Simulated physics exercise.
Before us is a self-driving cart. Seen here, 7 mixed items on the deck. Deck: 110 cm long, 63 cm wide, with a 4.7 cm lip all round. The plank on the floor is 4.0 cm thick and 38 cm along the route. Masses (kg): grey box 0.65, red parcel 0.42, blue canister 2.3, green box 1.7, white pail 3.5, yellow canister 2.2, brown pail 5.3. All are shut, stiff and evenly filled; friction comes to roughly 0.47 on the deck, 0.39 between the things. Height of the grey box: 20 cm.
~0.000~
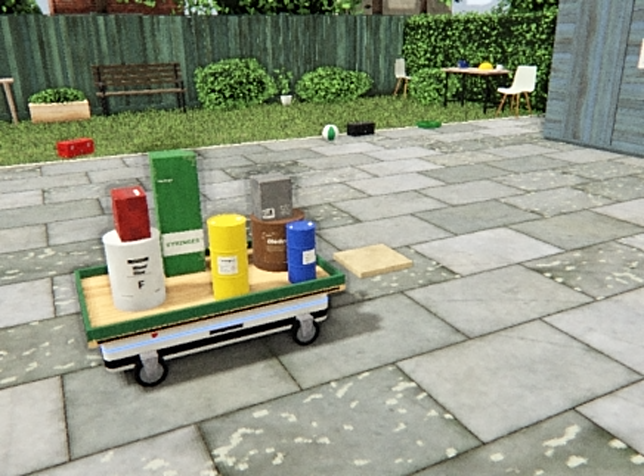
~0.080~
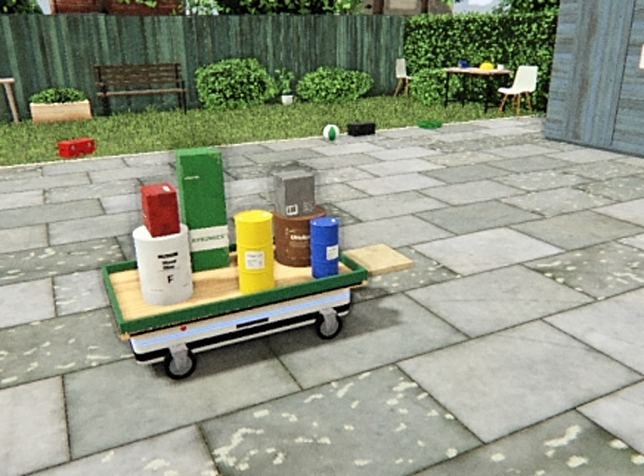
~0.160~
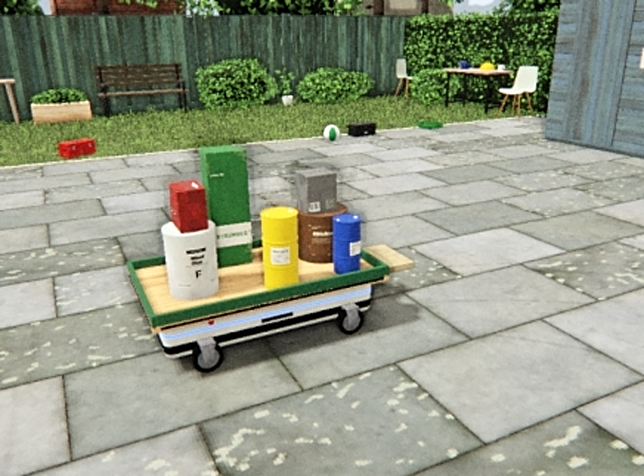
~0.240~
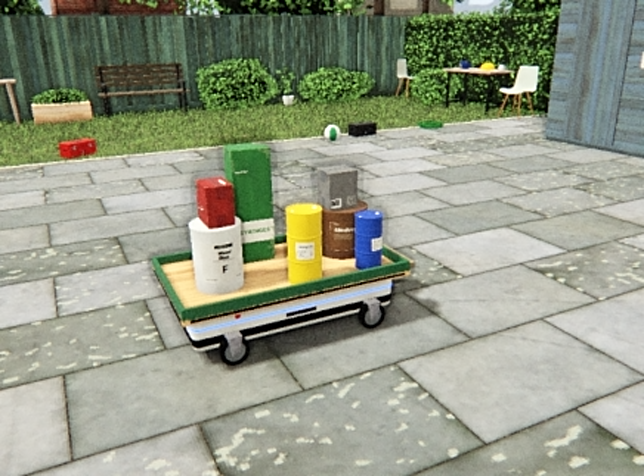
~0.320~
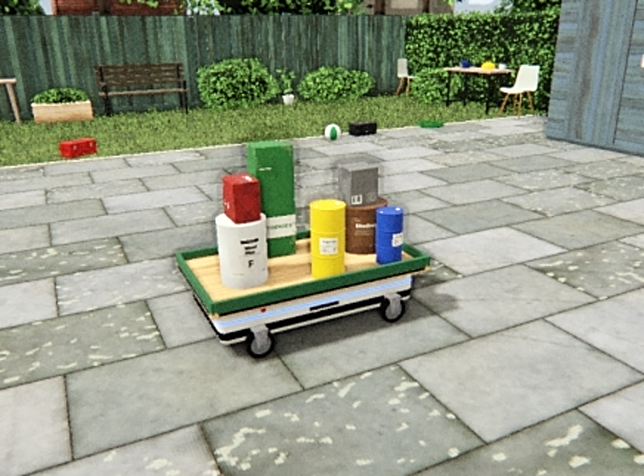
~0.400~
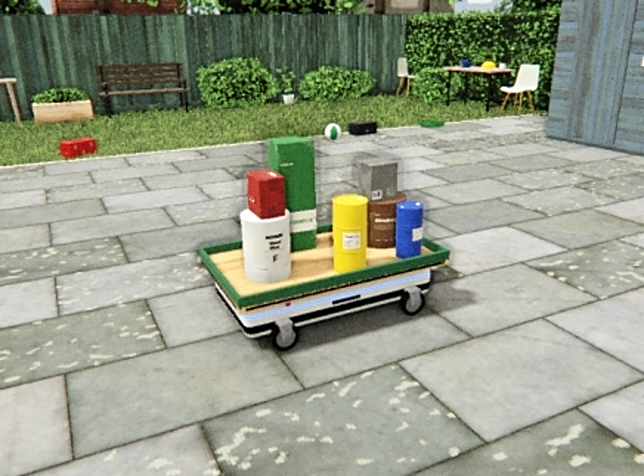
On a paved patio beside a lawn and wooden fence, a low, green-rimmed cart carrying seven boxes and drum-shaped containers starts at the left, a flat wooden plank lying behind its right end. It rolls steadily rightward and slightly away, hiding the plank from view, while its load keeps its arrangement.
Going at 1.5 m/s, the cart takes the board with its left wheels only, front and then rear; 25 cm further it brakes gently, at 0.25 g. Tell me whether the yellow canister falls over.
The yellow canister keeps standing.
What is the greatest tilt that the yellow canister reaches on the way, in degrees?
About 12°.
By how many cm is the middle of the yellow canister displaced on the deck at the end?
Some 4 cm.
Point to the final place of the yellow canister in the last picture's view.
Near (613, 188).
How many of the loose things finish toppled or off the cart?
That comes to 4.
After 0.80 s, cart has run 120 cm; grey box leaning 18°; green box leaning 5°; blue canister leaning 6°.
After 1.40 s, cart has run 209 cm; grey box leaning 63°; red parcel leaning 13°; green box leaning 13°.
After 1.90 s, cart has run 243 cm; yellow canister leaning 11° near (611, 185); grey box on its side; red parcel leaning 46°.
After 2.60 s, cart has run 243 cm, stopped; blue canister and green box now off the cart; yellow canister leaning 5° near (615, 187); grey box on its side.
By the end (3.6 s), off the cart and tipped over, blue canister and green box; tipped over on the deck, grey box and red parcel; the other 3 in place, give or take 10 cm. Seen from the same camera at the end, yellow canister near (613, 188).
